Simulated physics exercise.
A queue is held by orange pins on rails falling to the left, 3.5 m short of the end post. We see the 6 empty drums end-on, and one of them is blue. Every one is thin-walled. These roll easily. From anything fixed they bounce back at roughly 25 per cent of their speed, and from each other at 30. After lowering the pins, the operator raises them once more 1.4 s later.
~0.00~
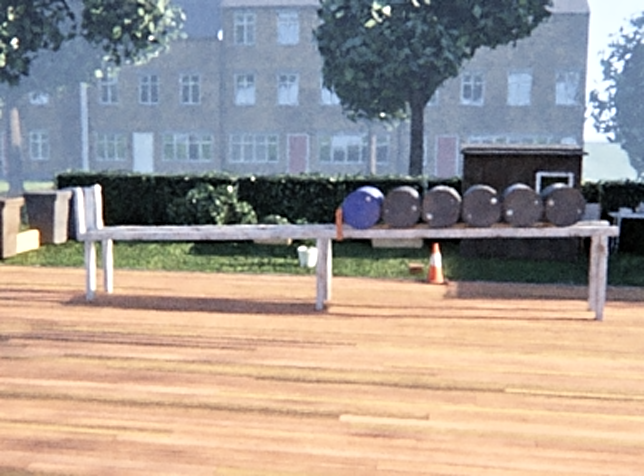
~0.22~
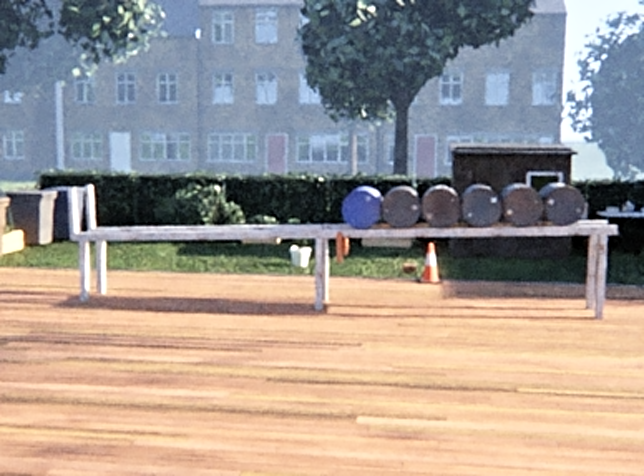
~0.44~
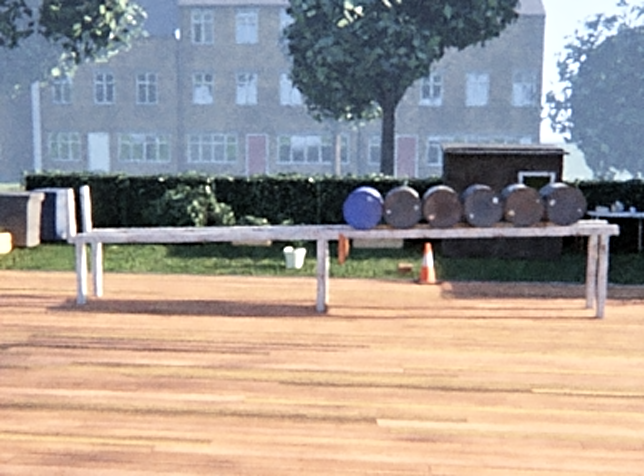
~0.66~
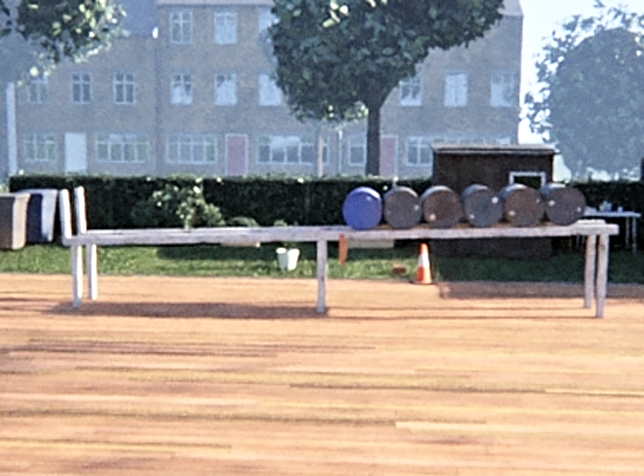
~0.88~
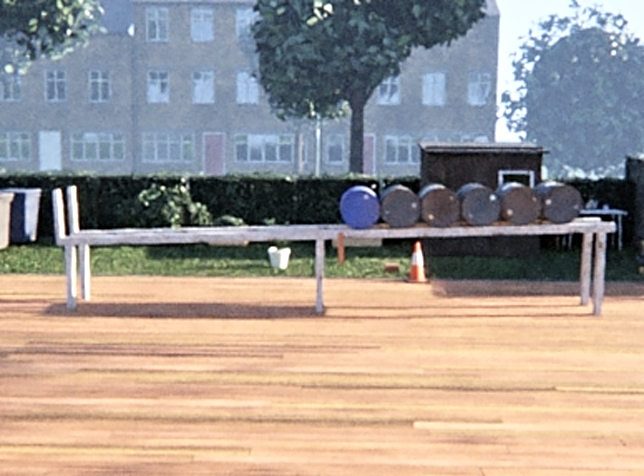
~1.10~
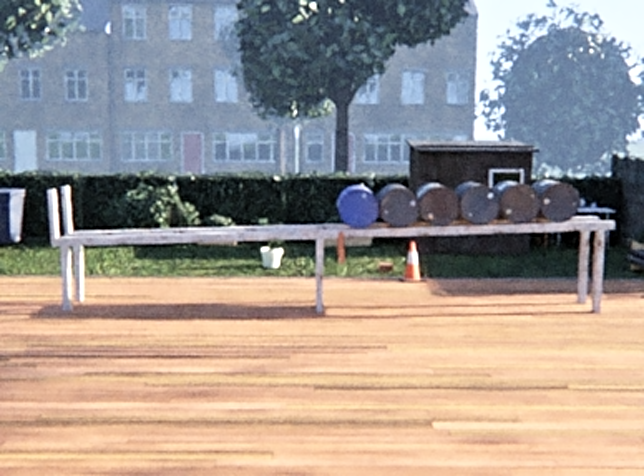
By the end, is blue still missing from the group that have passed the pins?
Yes, it is held back.
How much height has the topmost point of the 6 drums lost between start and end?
Some 0 centimetres.
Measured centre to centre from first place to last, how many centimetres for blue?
Displacement for blue: 0.
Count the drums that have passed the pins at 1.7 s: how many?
At that point the count stands at 0.
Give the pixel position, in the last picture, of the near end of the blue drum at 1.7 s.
Estimated pixel position: About (362, 179).
Then, 1.7 s in, blue is in the air, 25 cm above the pins, rolling right; 0 below the pins.
Then, 2.3 s in, blue is on the rails, 30 cm above the pins; 0 below the pins.
In the end (3.1 s), blue is on the rails, 25 cm above the pins; 0 below the pins.
